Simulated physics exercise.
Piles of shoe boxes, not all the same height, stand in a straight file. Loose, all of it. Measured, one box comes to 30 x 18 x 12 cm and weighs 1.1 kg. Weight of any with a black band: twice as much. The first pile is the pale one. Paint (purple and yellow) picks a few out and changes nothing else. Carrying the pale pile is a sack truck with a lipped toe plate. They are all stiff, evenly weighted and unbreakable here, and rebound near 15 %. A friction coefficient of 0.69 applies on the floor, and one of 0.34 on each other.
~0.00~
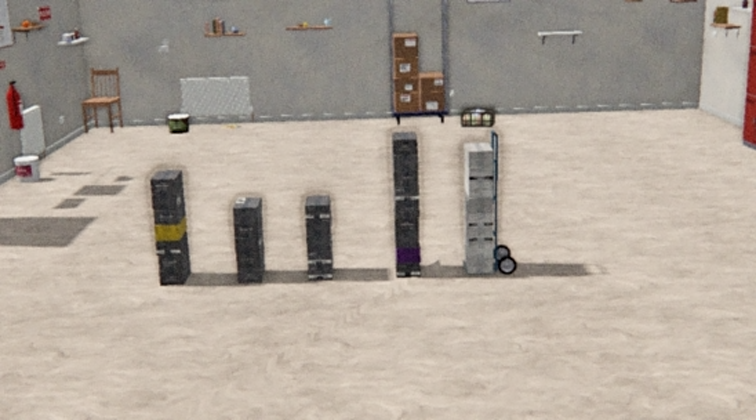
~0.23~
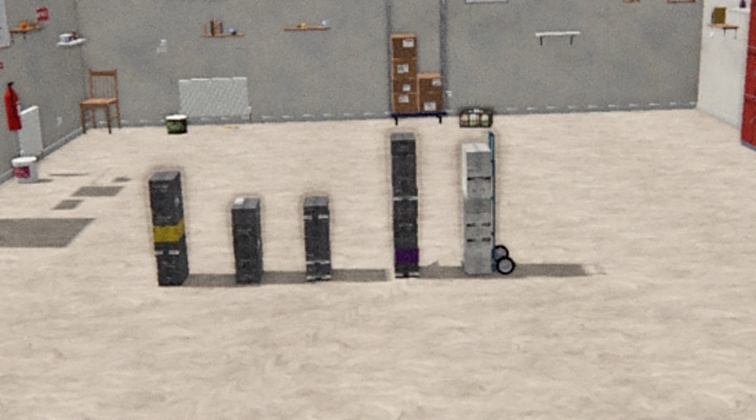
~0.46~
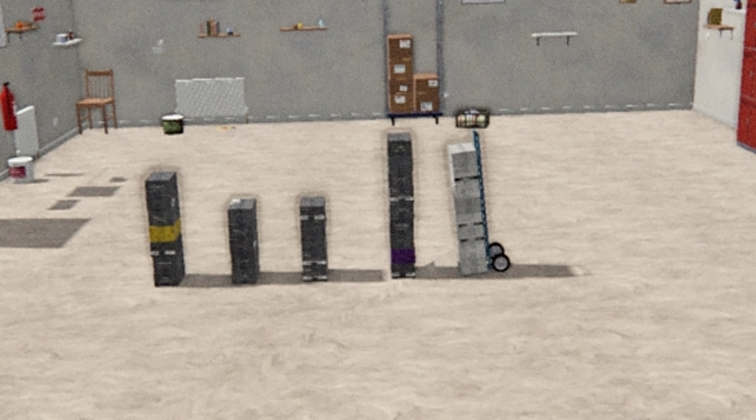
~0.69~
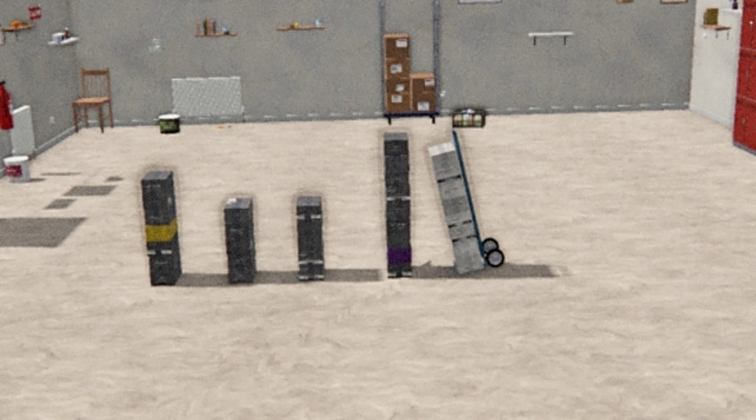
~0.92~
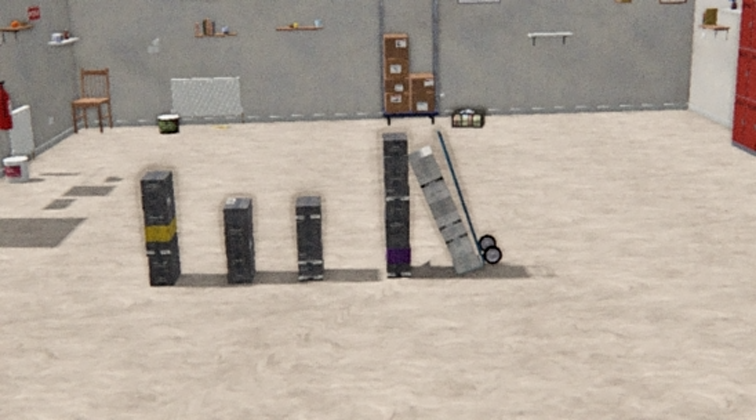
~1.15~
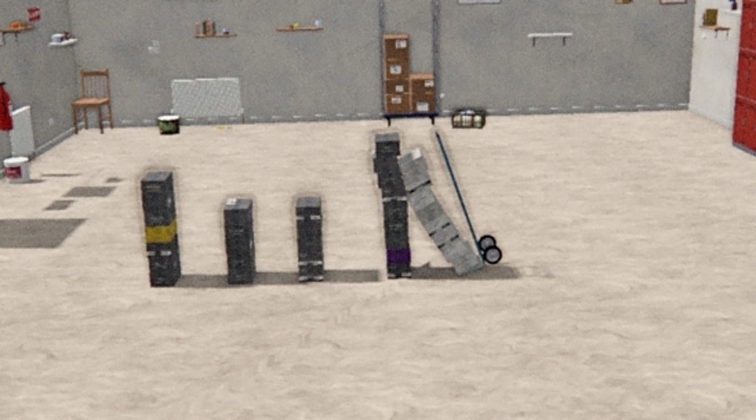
A pale pile on a hand truck leans left and pushes the dark pile's top.
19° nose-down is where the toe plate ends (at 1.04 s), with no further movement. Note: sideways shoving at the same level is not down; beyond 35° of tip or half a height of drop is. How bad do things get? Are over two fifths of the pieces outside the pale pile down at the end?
Yes.
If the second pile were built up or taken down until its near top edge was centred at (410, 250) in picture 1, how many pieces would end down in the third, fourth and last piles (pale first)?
You'd get third 0, fourth 0 and last 0.
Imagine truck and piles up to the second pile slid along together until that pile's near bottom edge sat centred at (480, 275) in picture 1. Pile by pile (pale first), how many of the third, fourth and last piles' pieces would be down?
In that case third pile 4, fourth pile 4, last pile 0.
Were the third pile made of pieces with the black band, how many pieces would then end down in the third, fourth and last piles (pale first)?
In that case the third pile has 4 down, the fourth 4, the last 0.
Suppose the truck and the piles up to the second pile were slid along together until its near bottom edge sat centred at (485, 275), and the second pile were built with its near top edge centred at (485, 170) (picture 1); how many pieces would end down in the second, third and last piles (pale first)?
Down by pile: Second 6, third 0, last 0.
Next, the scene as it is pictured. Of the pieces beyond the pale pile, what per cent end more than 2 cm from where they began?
Moved: 80 per cent.
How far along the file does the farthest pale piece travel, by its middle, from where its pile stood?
I'd say close to 100 cm along.
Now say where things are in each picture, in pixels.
In the first frame (pixels give the middle of a visible side), truck frame (496, 164) 0° forward; purple box (409, 256); yellow box (167, 233); none of the others has stirred.
The second frame shows truck frame (494, 164) 0° forward; purple box (407, 256).
The third frame shows truck frame (480, 163) 5° forward, top of the pale pile leaning 5°; purple box (404, 257); none of the others has stirred.
The fourth frame shows truck frame (462, 162) 12° forward, top of the pale pile leaning 13°; purple box (400, 256); none of the others has stirred.
The fifth frame shows truck frame (450, 162) 18° forward, top of the pale pile leaning 22°; purple box (399, 256); none of the others has stirred.
The sixth frame shows truck frame (448, 163) 19° forward, top of the pale pile leaning 28°; purple box (399, 257); yellow box (157, 235); movement in 6 of them.
After 1.64 s, 8 of the pale pile down; 2 of the 26 other boxes down; purple box 23° from how it stood.
After 2.08 s, 8 of the pale pile down; 8 of the 26 other boxes down; purple box 63° from how it stood, 7 cm lower.
In the end (3.5 s), 7 of the pale pile down; 16 of the 26 other boxes down; purple box 59° from how it stood, 7 cm lower; yellow box 51 mm from its place. That is 62 per cent. From the last view, middles, purple box near (365, 261), yellow box near (155, 229).
